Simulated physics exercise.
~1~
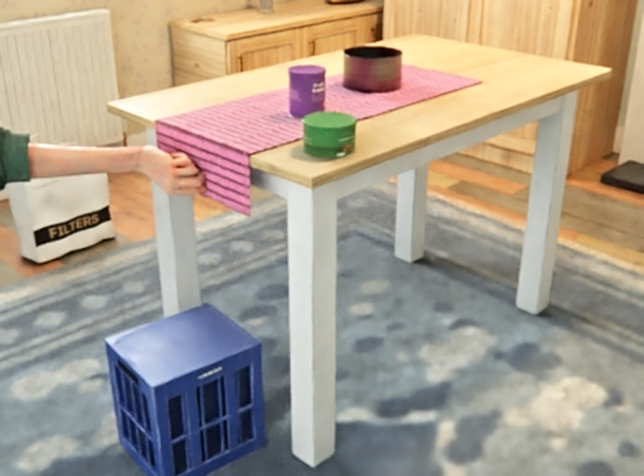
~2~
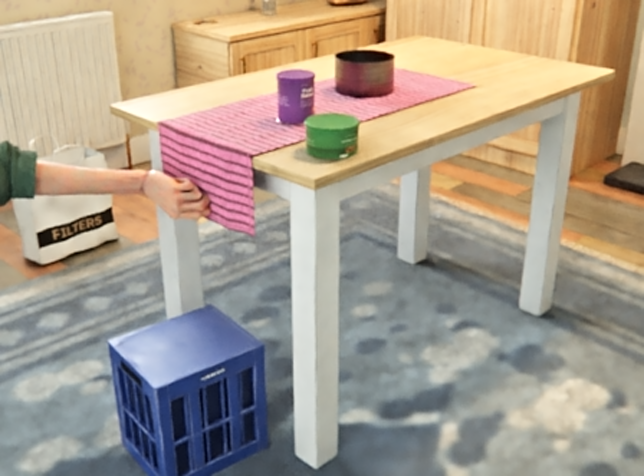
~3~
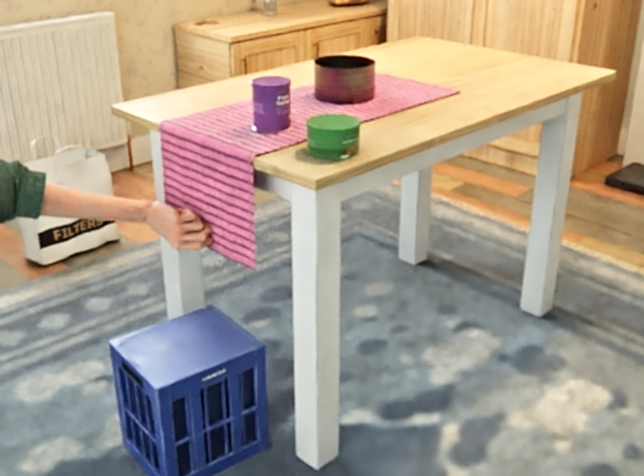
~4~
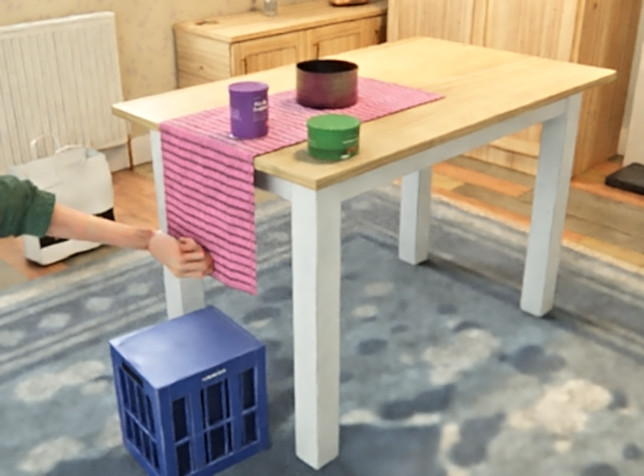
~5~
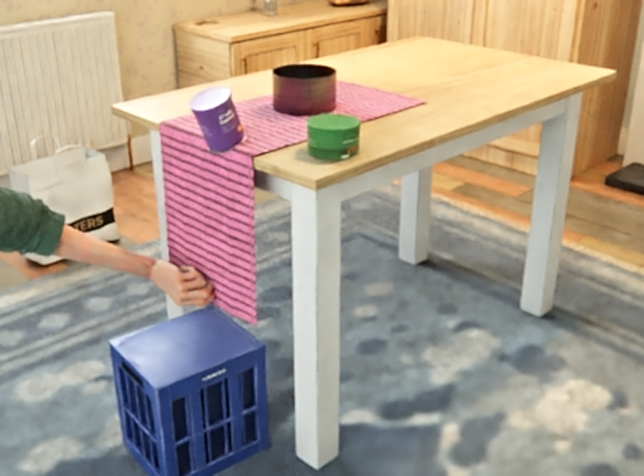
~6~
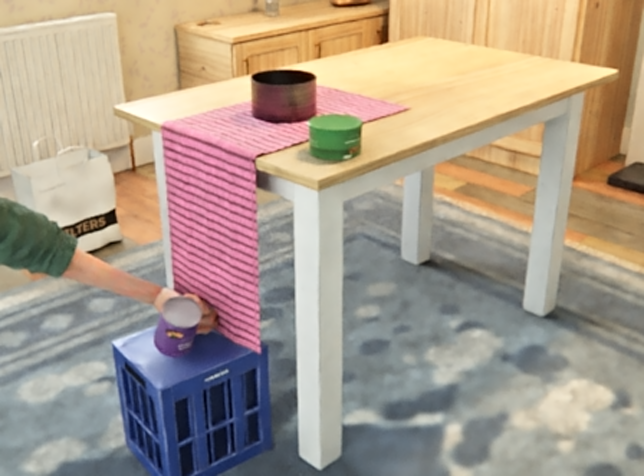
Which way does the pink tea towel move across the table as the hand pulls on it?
It slides to the left, with more and more of it hanging down over the end of the table.
